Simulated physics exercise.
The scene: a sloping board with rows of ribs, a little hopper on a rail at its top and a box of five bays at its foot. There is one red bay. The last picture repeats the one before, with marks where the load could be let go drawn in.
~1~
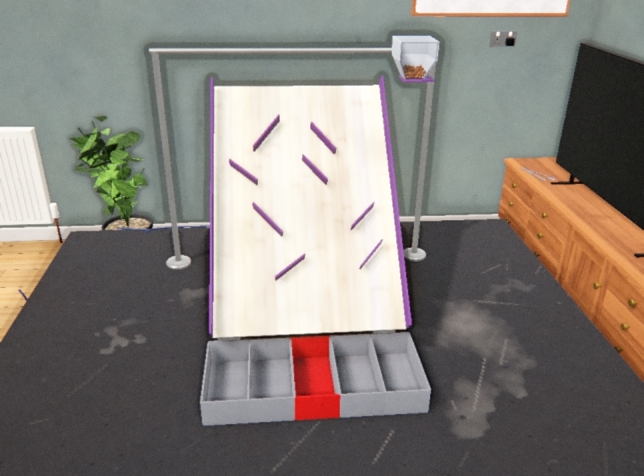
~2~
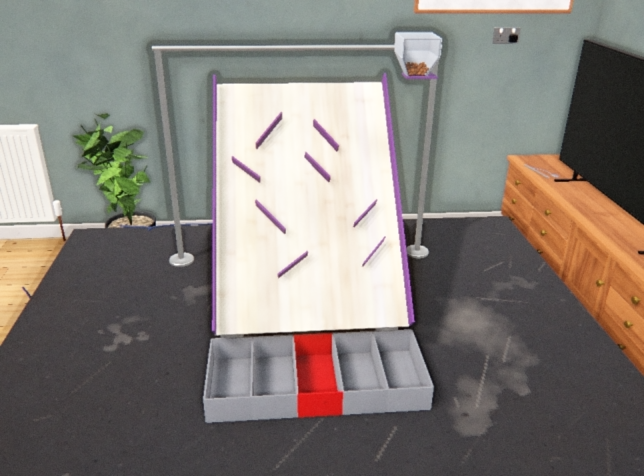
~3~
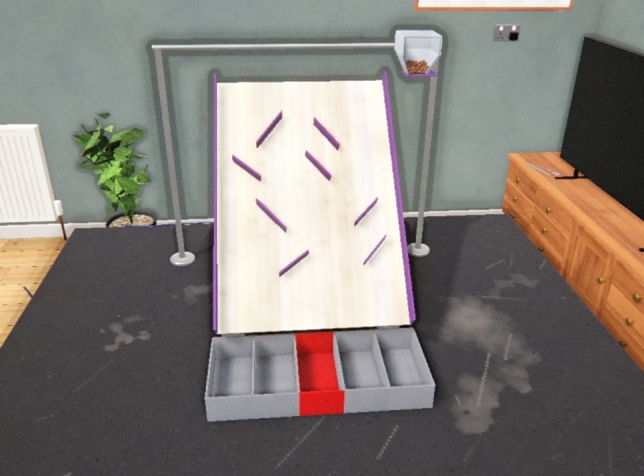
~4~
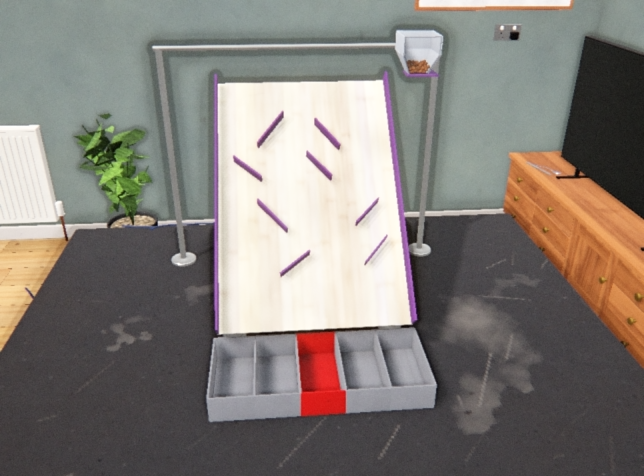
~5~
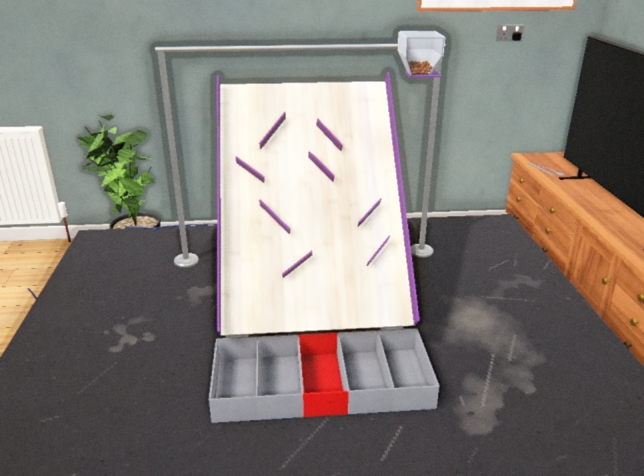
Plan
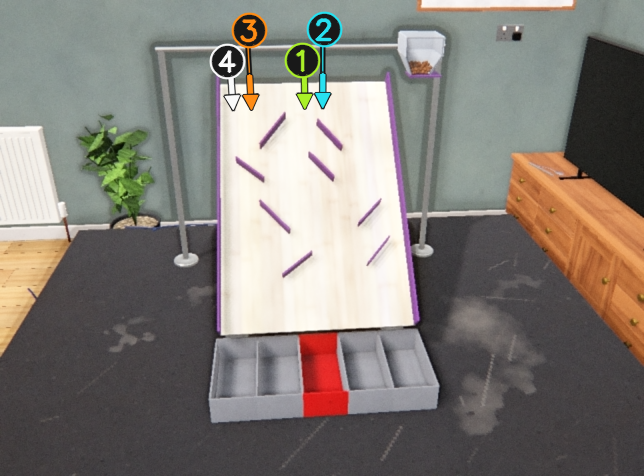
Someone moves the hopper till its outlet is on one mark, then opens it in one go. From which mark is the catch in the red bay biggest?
2 works best here.
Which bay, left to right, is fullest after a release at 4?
The first.
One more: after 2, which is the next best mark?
1 it is.
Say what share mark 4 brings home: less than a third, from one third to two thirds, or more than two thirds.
Less than a third.
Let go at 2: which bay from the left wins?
It is the third one.
On the marked copy, mark 1 meets the board at (304, 103); mark 2 meets the board at (322, 102); mark 3 meets the board at (251, 104); mark 4 meets the board at (232, 104).
With 1, about a quarter in the red bay, most in other bays.
With 2, about half in the red bay, about half in other bays.
With 3, none in the red bay, nearly all in other bays.
With 4, none in the red bay, nearly all in other bays, a small part outside the box.
